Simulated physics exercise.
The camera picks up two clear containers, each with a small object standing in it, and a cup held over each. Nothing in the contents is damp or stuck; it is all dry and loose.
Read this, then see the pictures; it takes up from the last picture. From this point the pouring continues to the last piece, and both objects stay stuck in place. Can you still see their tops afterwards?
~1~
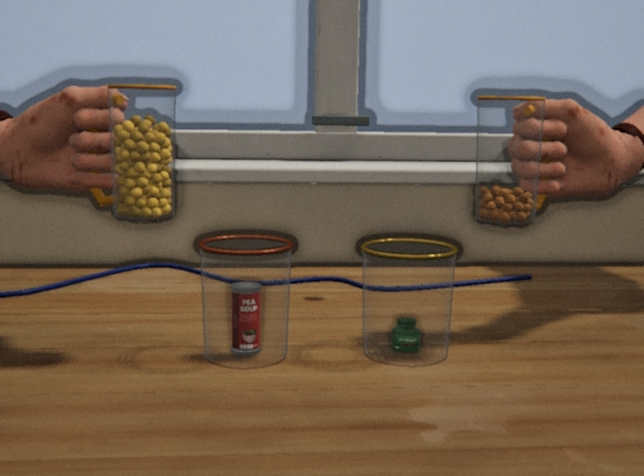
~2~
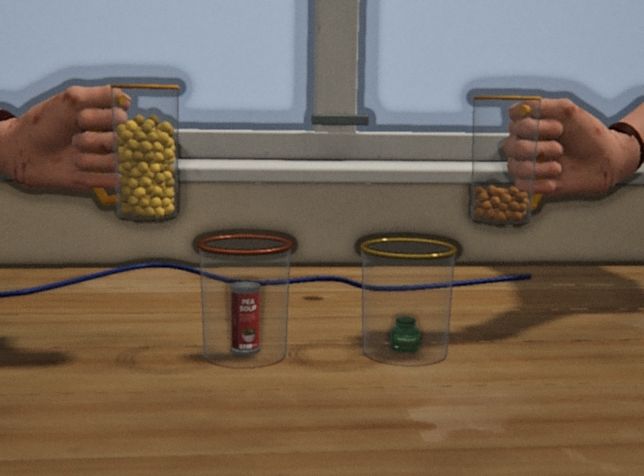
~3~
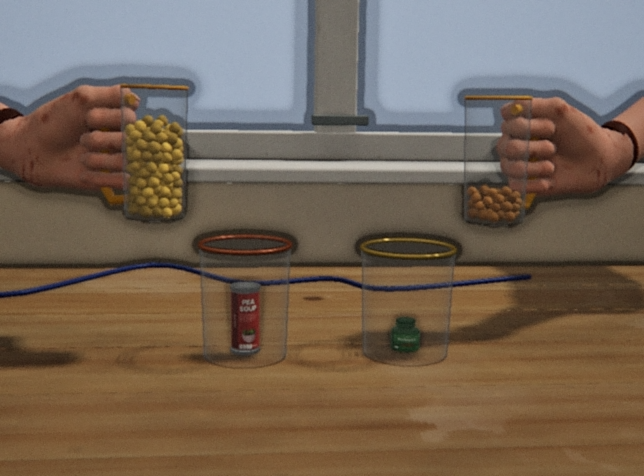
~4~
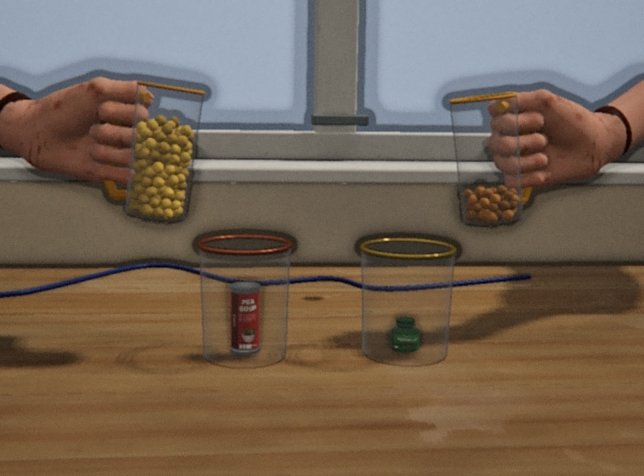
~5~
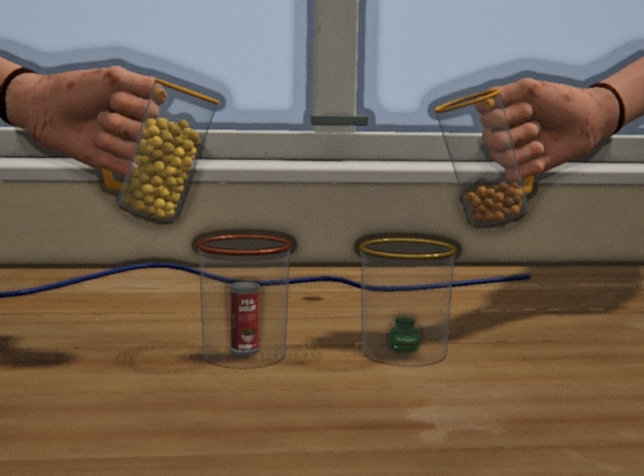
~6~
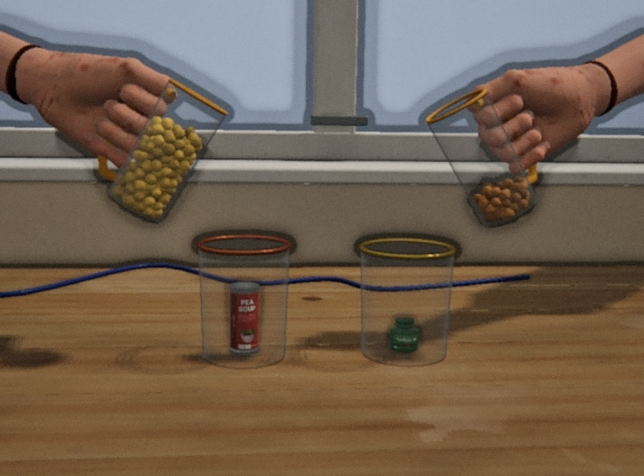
In the end left thing: Most likely it's jutting above the heap afterwards; right thing: Most likely it's jutting above the heap afterwards.
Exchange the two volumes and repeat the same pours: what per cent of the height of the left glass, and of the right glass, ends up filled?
On the left 25 per cent, on the right 45 per cent.
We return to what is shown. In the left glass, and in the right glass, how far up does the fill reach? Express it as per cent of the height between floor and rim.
Left near 55, right 20.
Then, 0.52 s past the last view, left glass empty, all of its cupful still in the cup; right glass empty, all of its cupful still in the cup.
Then, 0.98 s past the last view, left glass nearly empty, most of its cupful still in the cup; right glass nearly empty, nearly all of its cupful still in the cup.
Then, 1.38 s past the last view, left glass a third full, none of its cupful still in the cup; right glass nearly empty, none of its cupful still in the cup.
Finally, left glass half full (surface near (244, 294)), nothing beside it; right glass nearly empty (surface near (404, 330)), nothing beside it; the left thing is still showing; the right thing is still showing.
